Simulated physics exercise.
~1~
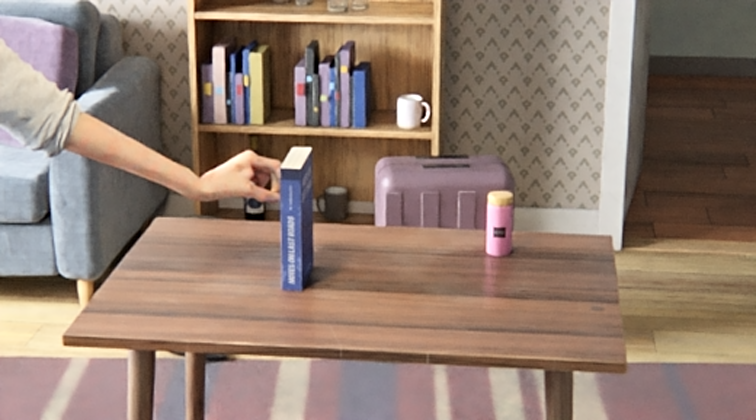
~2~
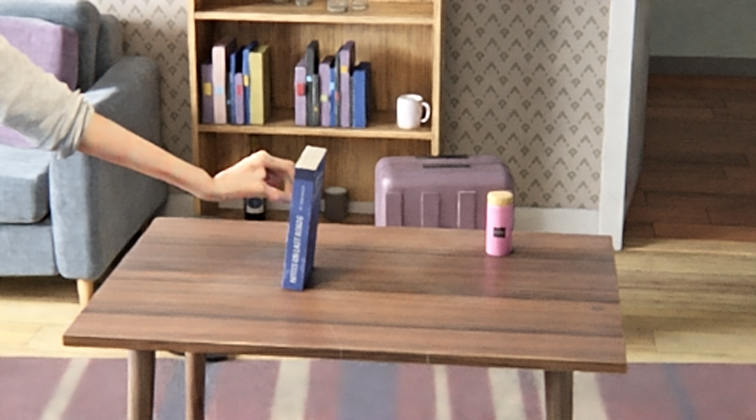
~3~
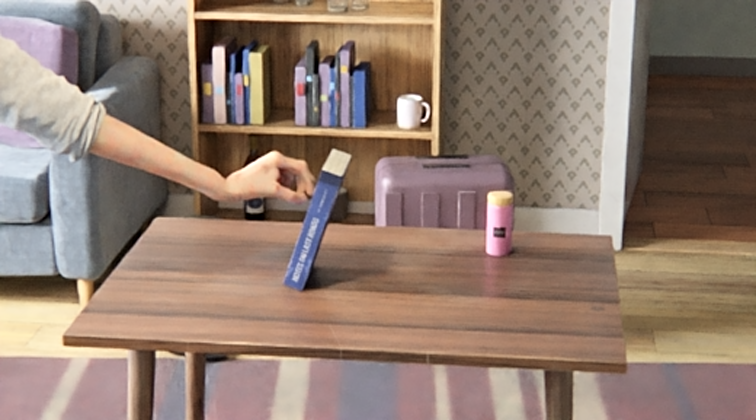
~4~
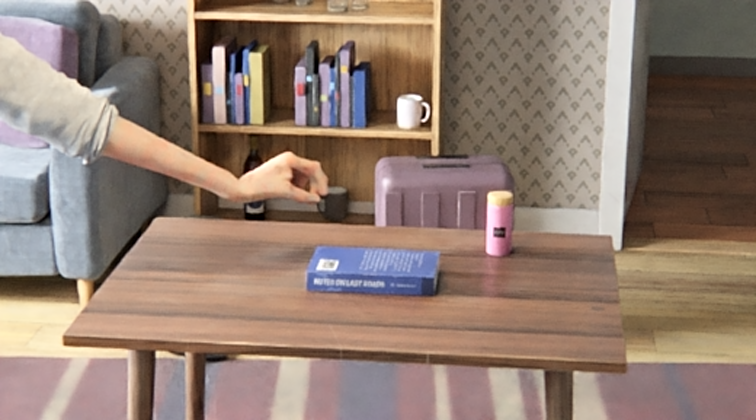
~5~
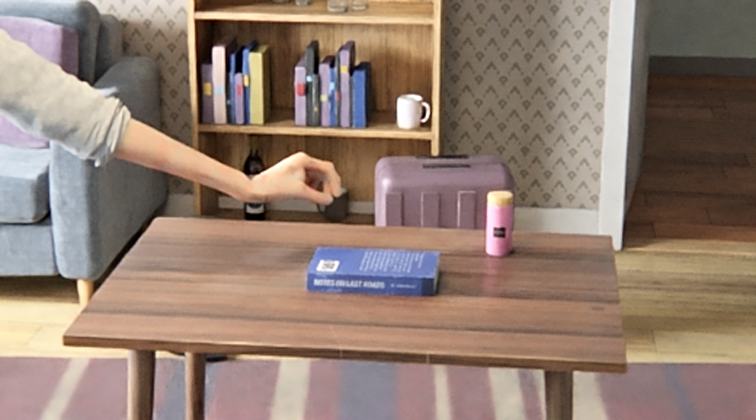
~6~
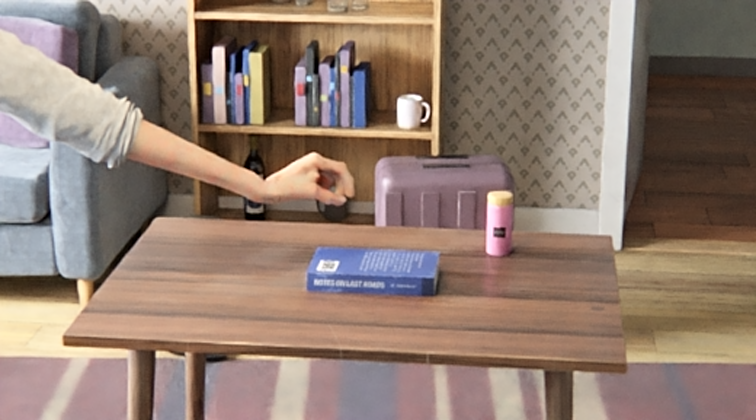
Hand pushing an upright blue book rightward until it tips over and lies flat on a wooden table near a pink shaker.
